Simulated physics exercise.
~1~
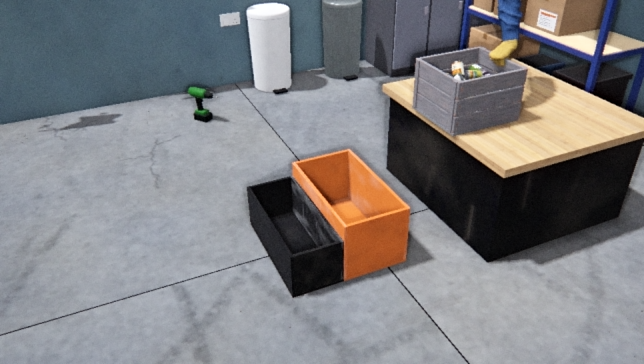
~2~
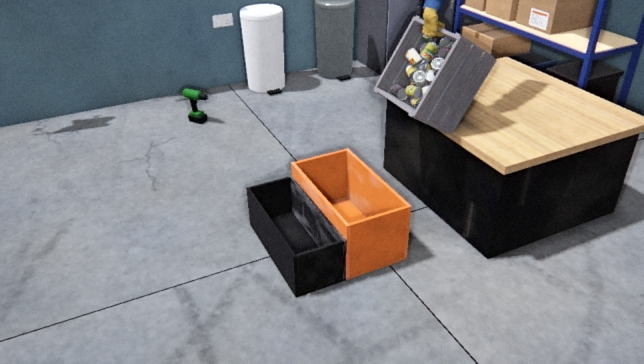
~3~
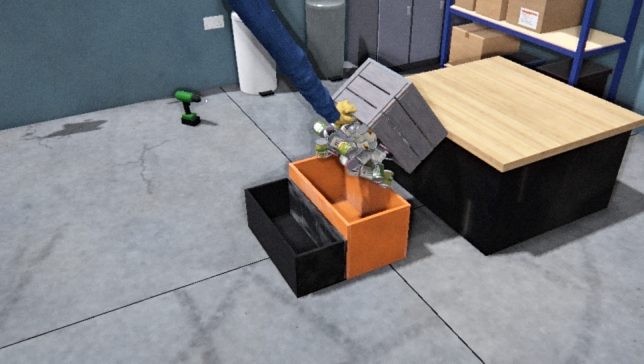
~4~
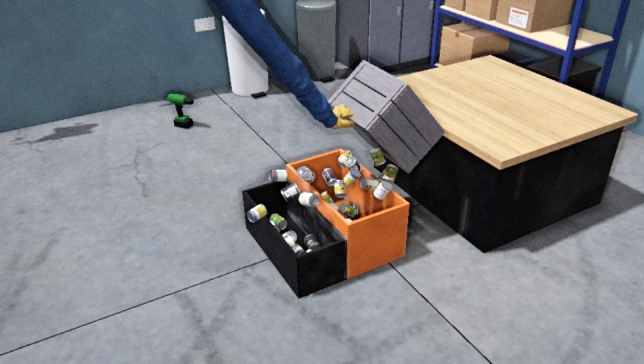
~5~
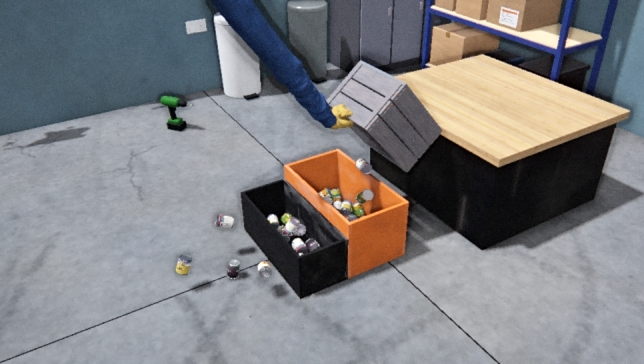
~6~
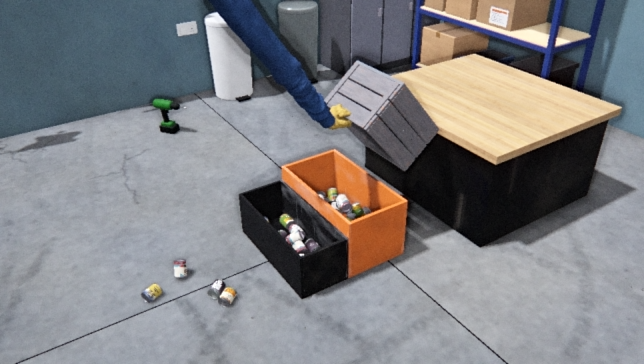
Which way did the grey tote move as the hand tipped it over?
The grey tote moved to the left, off the bench top and toward the boxes on the floor.
In a workshop, a gloved hand tipped a grey tote of small tins off a wooden-topped bench, spilling them into the orange box and black tub below, and a few ended up on the floor beyond the black tub.
